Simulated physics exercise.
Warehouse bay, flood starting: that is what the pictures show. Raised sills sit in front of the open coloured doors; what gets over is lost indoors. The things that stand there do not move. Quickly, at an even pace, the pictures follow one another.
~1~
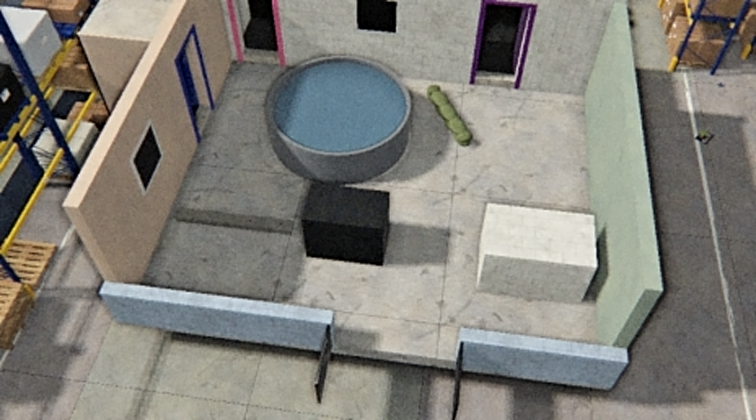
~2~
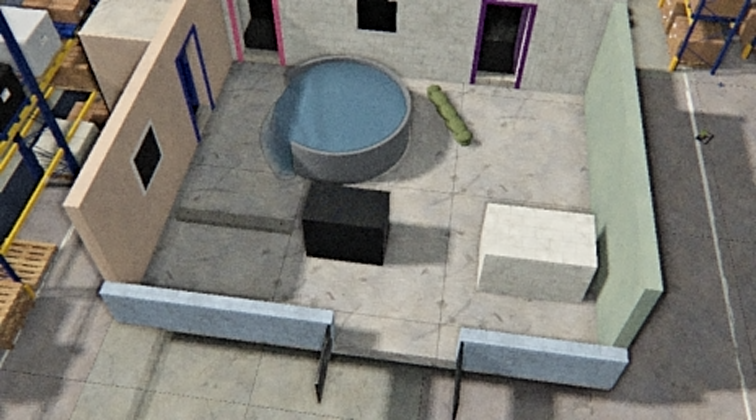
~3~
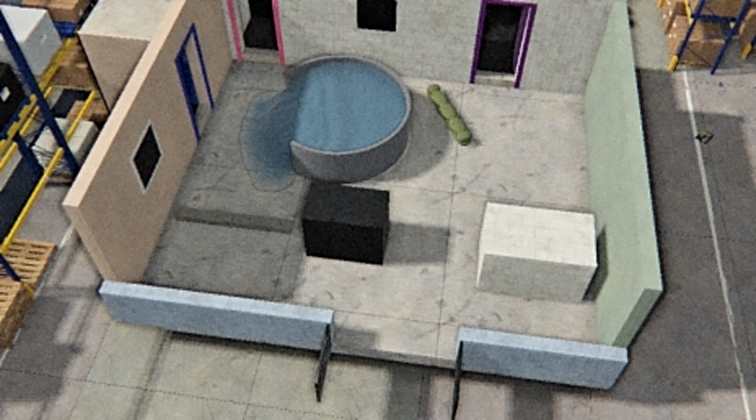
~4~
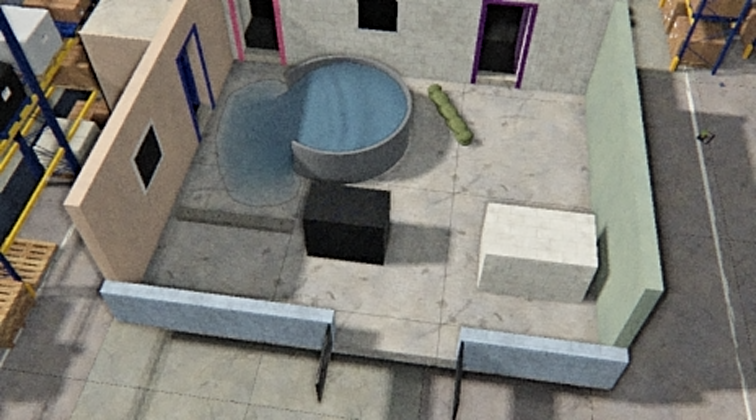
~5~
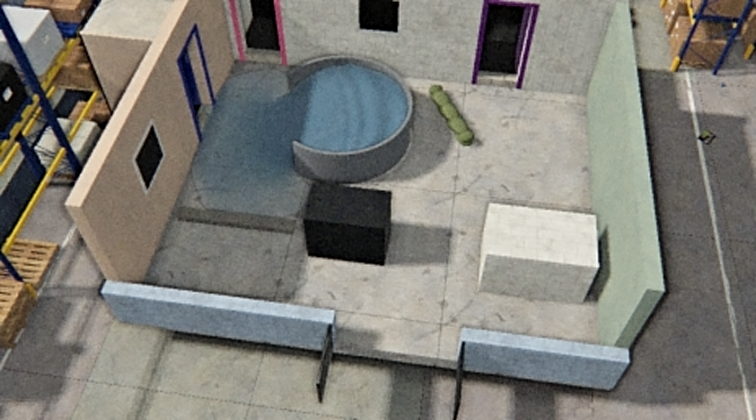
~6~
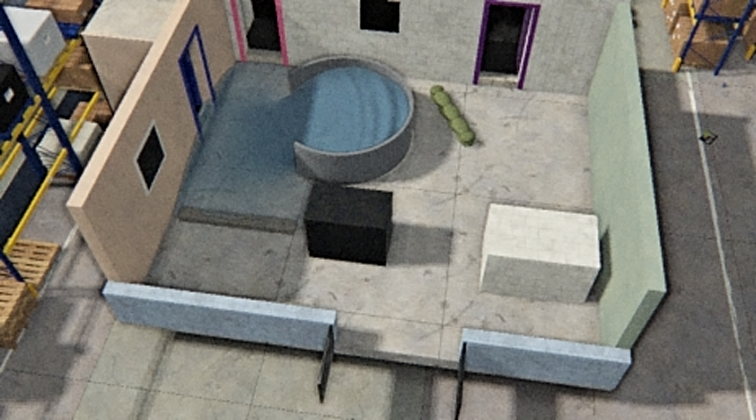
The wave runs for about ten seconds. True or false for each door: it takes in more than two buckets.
For the blue door, true; for the pink door, true; for the purple door, false.
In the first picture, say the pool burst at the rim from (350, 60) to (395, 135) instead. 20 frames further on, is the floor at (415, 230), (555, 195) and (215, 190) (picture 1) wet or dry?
Taking the three spots as listed, they end up inundated, inundated and spared.
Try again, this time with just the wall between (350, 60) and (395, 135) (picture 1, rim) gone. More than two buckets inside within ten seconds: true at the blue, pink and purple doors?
Taking them in turn, the blue door falls short, the pink door falls short and the purple door falls short.
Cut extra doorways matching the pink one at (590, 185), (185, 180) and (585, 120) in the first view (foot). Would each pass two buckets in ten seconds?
Sure - the first stays short, the second gets past, the third stays short.
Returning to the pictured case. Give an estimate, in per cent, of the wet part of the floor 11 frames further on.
Around 30 percent.
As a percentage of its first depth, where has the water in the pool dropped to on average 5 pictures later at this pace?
Around 60 in a hundred, give or take.
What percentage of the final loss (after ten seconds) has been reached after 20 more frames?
That comes to 70 per cent, as I work it out.
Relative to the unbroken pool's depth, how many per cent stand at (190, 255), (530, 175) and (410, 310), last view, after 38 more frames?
Respectively 8, 2 and 8 per cent.
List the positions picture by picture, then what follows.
The round tank at (339, 105) is whole and still, in the first picture.
The front is at (292, 177), out from the gap at (274, 130), in the second picture.
The front is at (267, 93), out from the gap at (274, 130), in the third picture.
Water pours out at (275, 131) and has run to (250, 86), in the fourth picture.
Water pours out at (277, 132) and has run to (218, 213), in the fifth picture.
Water pours out at (278, 133) and has run to (174, 210), in the sixth picture.
A moment on, water covers 25 % of the floor; the blue door far over two buckets in, the pink door under two buckets in, the purple door not reached.
Next, water covers 30 % of the floor; the blue door far over two buckets in, the pink door under two buckets in, the purple door not reached.
Then, water covers 50 % of the floor; the blue door far over two buckets in, the pink door over two buckets in, the purple door not reached.
Later, water covers 90 % of the floor; the blue door far over two buckets in, the pink door far over two buckets in, the purple door wet at the sill, nothing in.
In the end, water covers 95 % of the floor; the blue door far over two buckets in, the pink door far over two buckets in, the purple door wet at the sill, nothing in.
